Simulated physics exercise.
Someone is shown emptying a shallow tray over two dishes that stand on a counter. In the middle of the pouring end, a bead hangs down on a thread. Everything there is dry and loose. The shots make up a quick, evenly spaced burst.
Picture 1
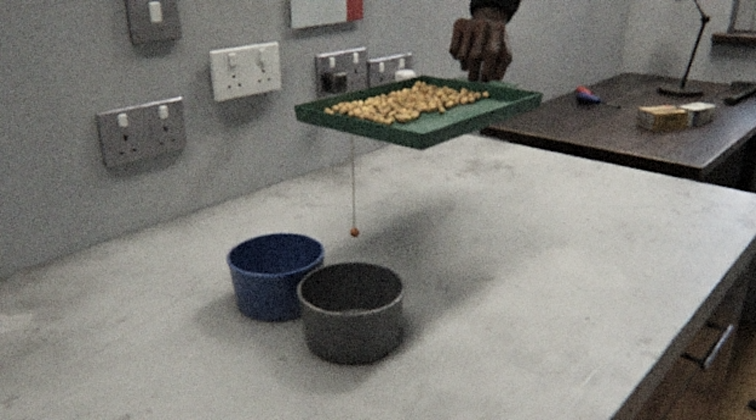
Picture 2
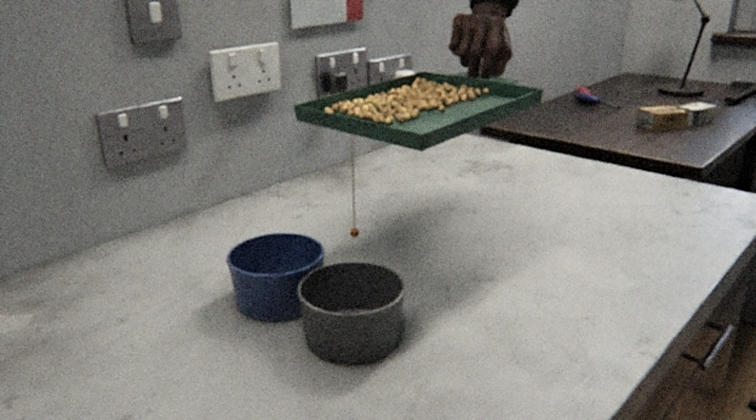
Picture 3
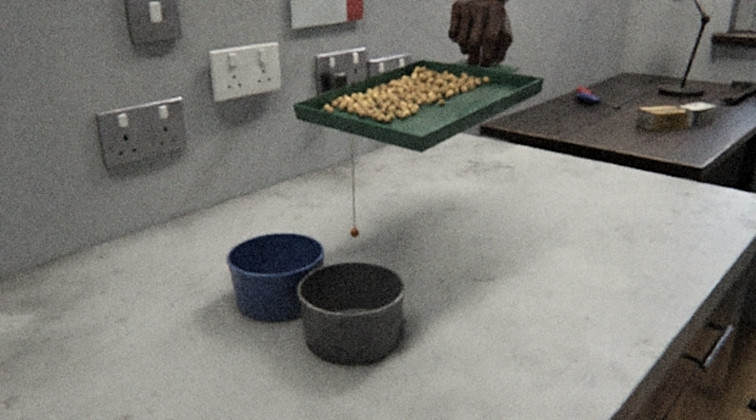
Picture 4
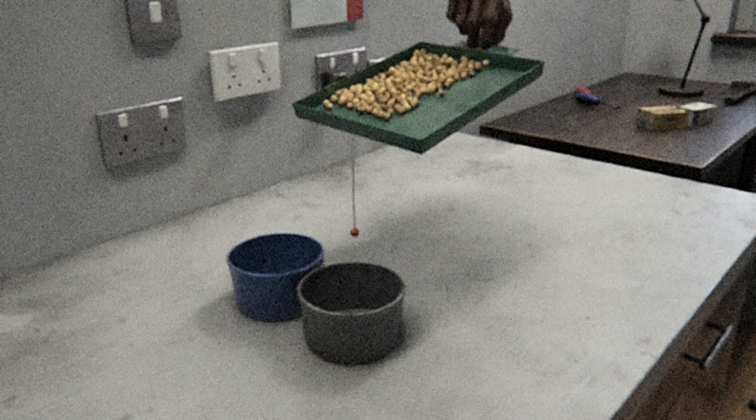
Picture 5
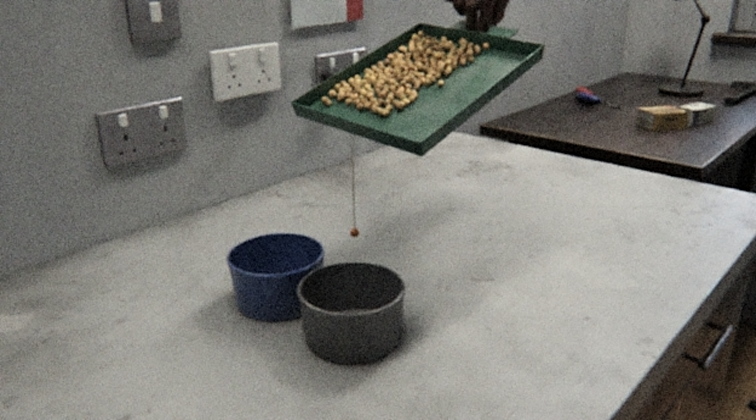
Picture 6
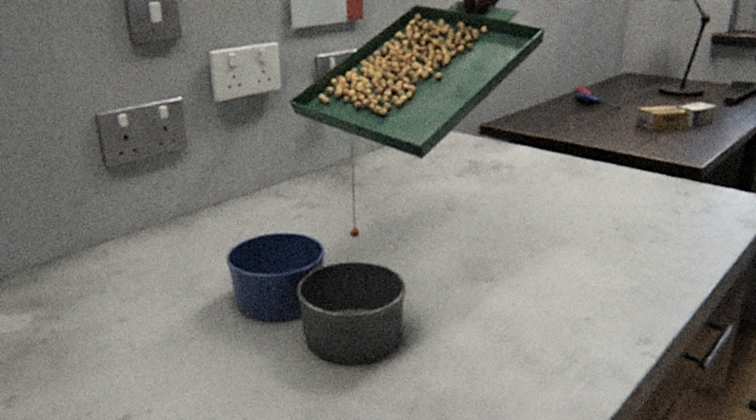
A dark green shallow tray of dried chickpeas, gripped at its far side by a hand, hangs over a pale counter beside a grey wall with sockets, seen from slightly above by a still camera. Below it, a small orange bead hangs on a thread, near a blue dish at left and a dark grey one at right. The hand steadily raises the far side, steepening the tray as its near edge dips slightly rightward.
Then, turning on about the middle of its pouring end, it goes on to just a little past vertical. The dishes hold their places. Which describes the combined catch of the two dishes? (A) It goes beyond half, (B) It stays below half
Option A: It goes beyond half.
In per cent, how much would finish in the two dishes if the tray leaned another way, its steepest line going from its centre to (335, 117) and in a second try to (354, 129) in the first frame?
Around 10 per cent first, around 80 per cent next.
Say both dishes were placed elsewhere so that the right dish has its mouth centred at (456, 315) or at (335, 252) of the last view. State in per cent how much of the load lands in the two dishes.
Trial 1 near 60 percent, trial 2 near 30 percent.
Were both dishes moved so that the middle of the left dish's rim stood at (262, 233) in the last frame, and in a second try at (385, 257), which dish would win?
In the first try it's the one on the right, and in the second it's the one on the left.
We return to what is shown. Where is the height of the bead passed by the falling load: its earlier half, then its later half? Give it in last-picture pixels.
(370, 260) first, (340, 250) later.
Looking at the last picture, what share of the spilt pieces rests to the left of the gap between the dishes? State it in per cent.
20 in a hundred, roughly.
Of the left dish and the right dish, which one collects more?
Note: Fuller is the one placed right.
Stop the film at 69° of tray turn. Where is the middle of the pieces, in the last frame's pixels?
Around (371, 120).
Just after the last frame, tray tipped steeply; the larger part on the tray; about a tenth in the air.
A moment on, tray tipped past a quarter turn; roughly two thirds on the tray; roughly a quarter in the right dish; just a few in the left dish; about a tenth outside both; about a tenth in the air.
Further on, tray tipped past a quarter turn; roughly half in the right dish; roughly a quarter in the left dish; roughly a third outside both.
When it is over, tray tipped past a quarter turn; roughly half in the right dish; roughly a quarter in the left dish; roughly a third outside both.
